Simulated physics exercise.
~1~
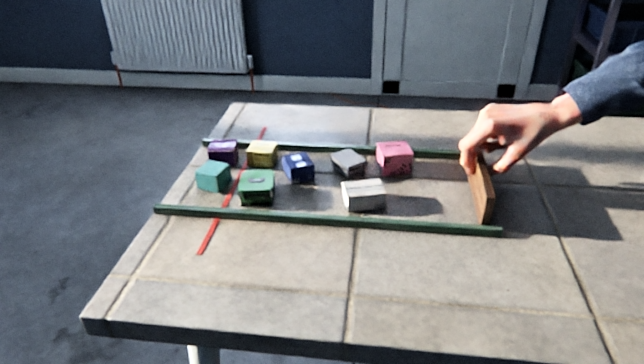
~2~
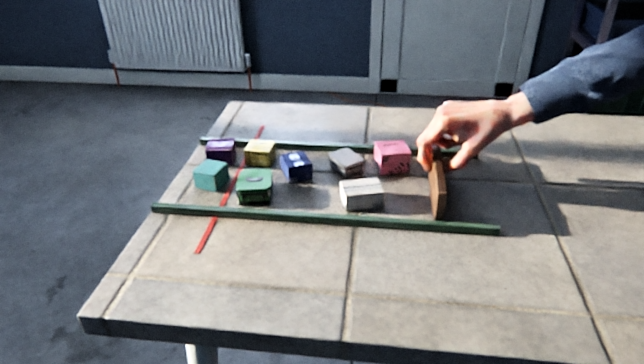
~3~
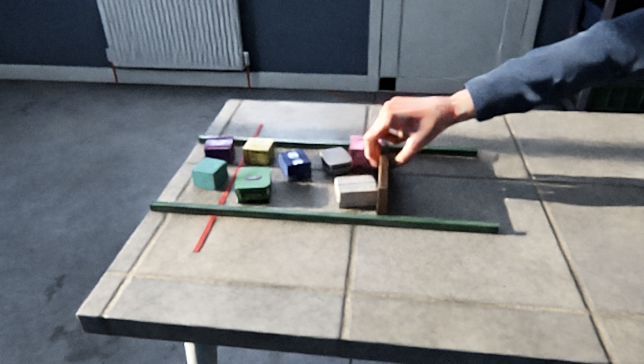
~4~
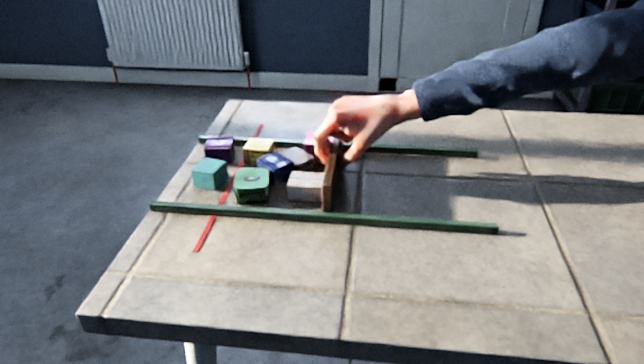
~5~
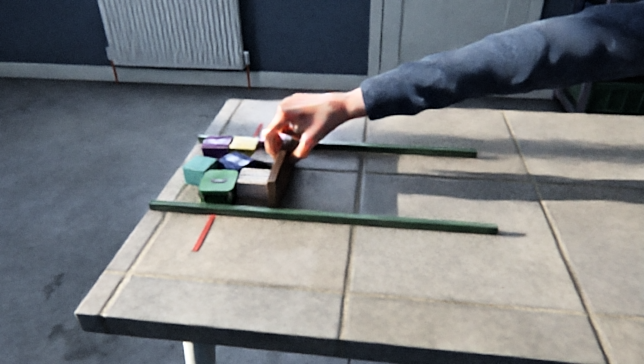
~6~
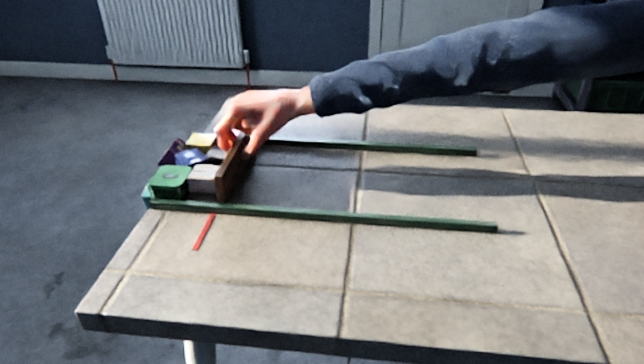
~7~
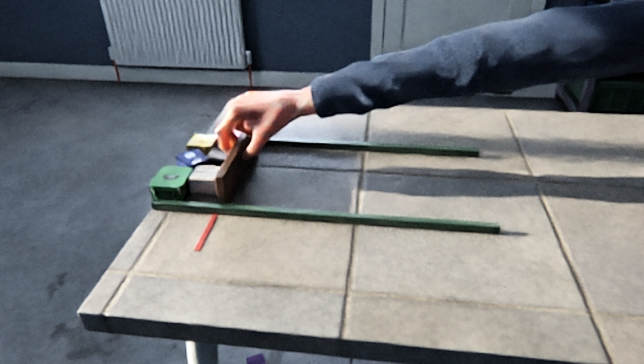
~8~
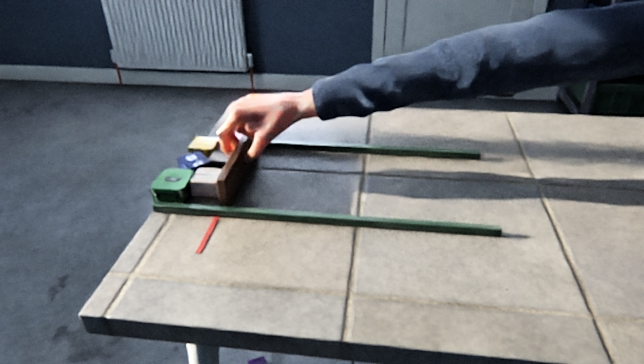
We see a hand slide an upright board leftward between two green rails on a tiled table, gathering scattered colourful blocks and pushing them toward the edge. The turquoise and purple blocks tip over the edge and drop, while the others stay bunched against the stopped board.
